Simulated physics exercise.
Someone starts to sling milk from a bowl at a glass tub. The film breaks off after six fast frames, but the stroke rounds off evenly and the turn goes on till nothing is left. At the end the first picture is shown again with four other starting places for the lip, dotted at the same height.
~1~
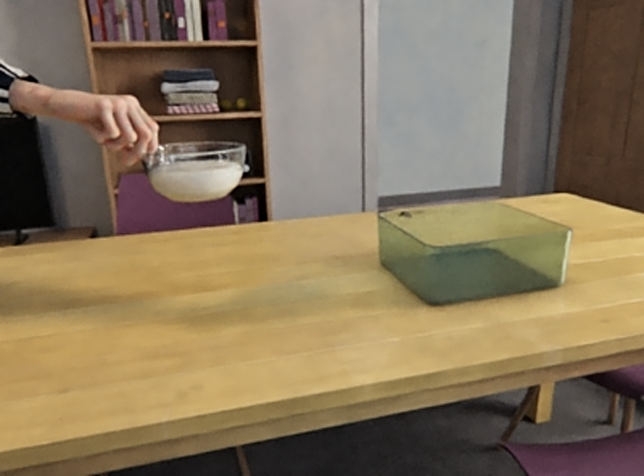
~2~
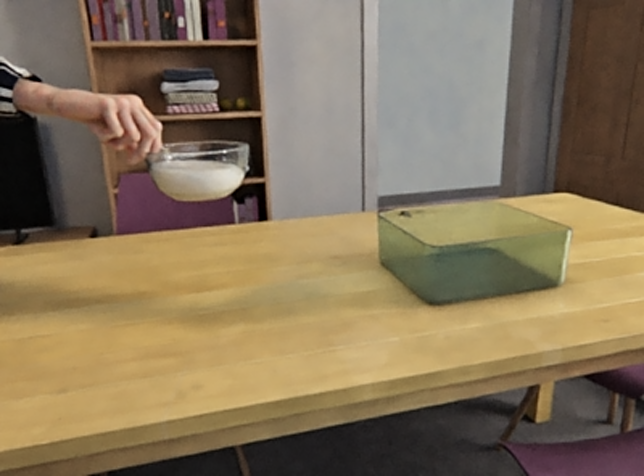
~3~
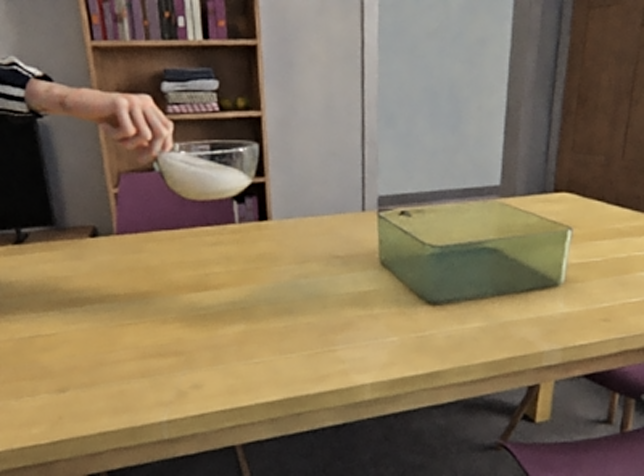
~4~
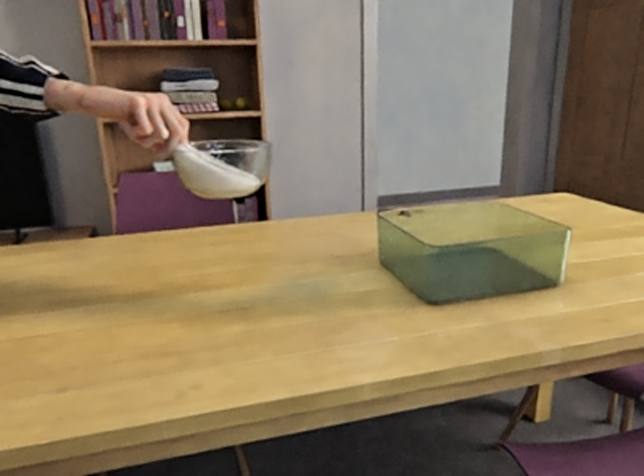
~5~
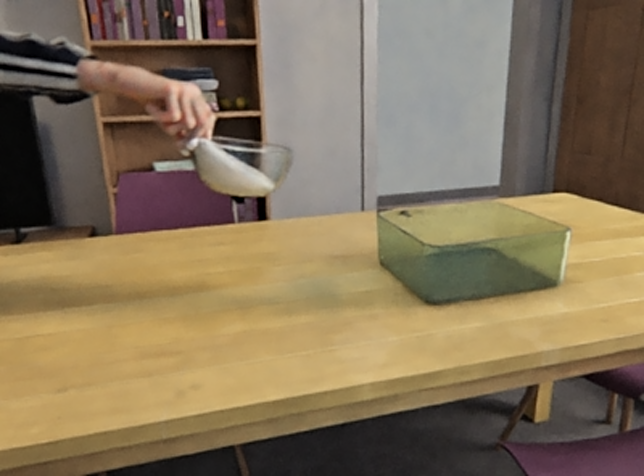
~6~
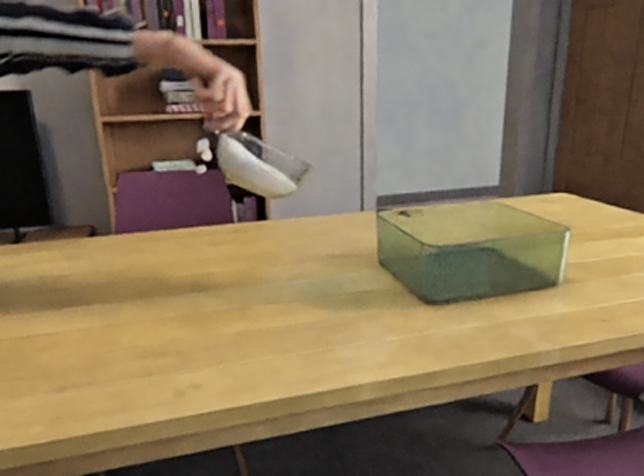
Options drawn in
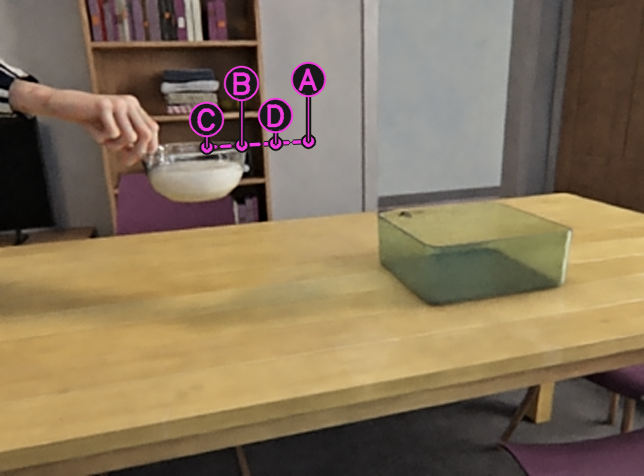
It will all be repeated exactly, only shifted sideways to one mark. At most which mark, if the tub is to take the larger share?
Take D.
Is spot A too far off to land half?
No, not at all.
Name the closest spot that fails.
B.
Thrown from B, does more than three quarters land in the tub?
No, it does not.
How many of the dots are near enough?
Two.
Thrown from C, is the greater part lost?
Yes.
In magenta, A at (308, 141); B at (241, 145); C at (206, 147); D at (275, 143).
Choosing A, about 77 % lands in the tub, 8 % falls short and 15 % goes beside or beyond.
Choosing B, about 28 % lands in the tub, 64 % falls short and 8 % goes beside or beyond.
Choosing C, about 2 % lands in the tub, 96 % falls short and 3 % goes beside or beyond.
Choosing D, about 65 % lands in the tub, 23 % falls short and 12 % goes beside or beyond.
